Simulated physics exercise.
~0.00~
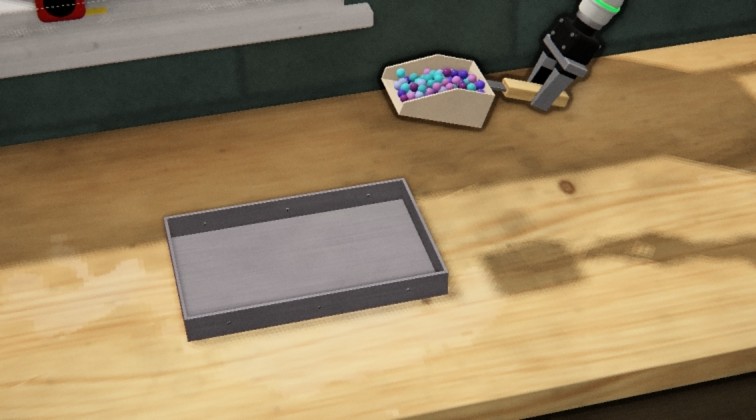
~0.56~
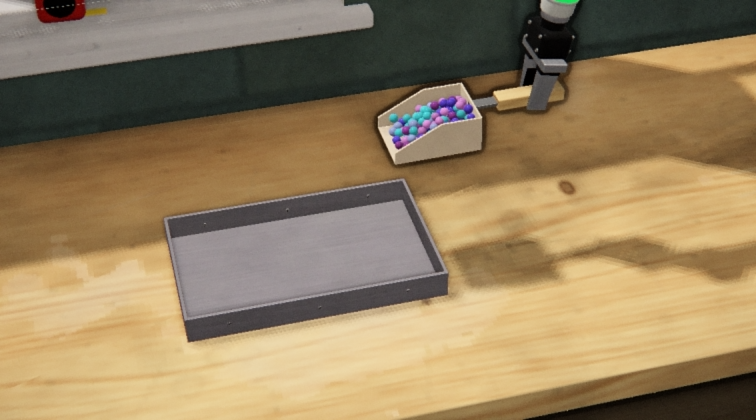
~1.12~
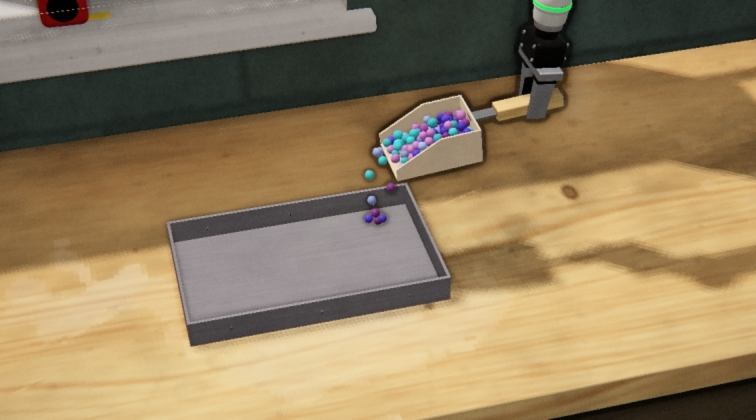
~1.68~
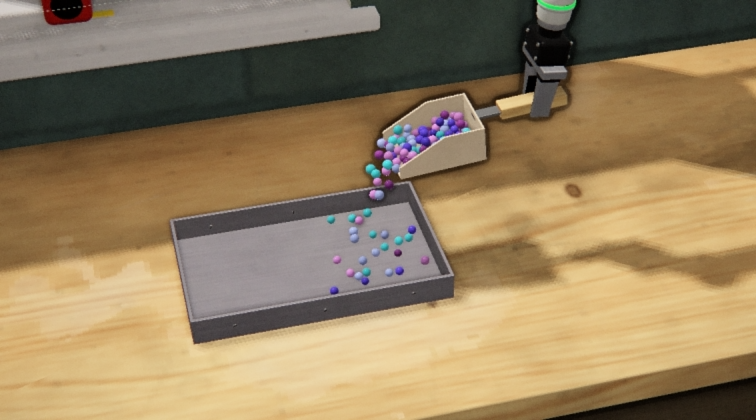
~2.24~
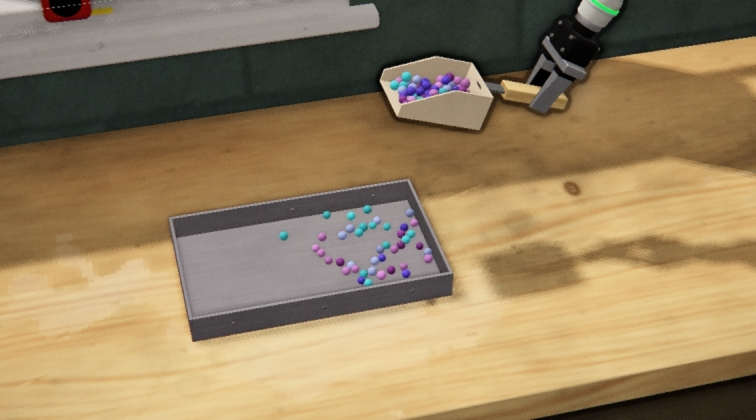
On a wooden counter, a robot arm tips some colorful balls from a scoop into a gray tray, then lifts the scoop.
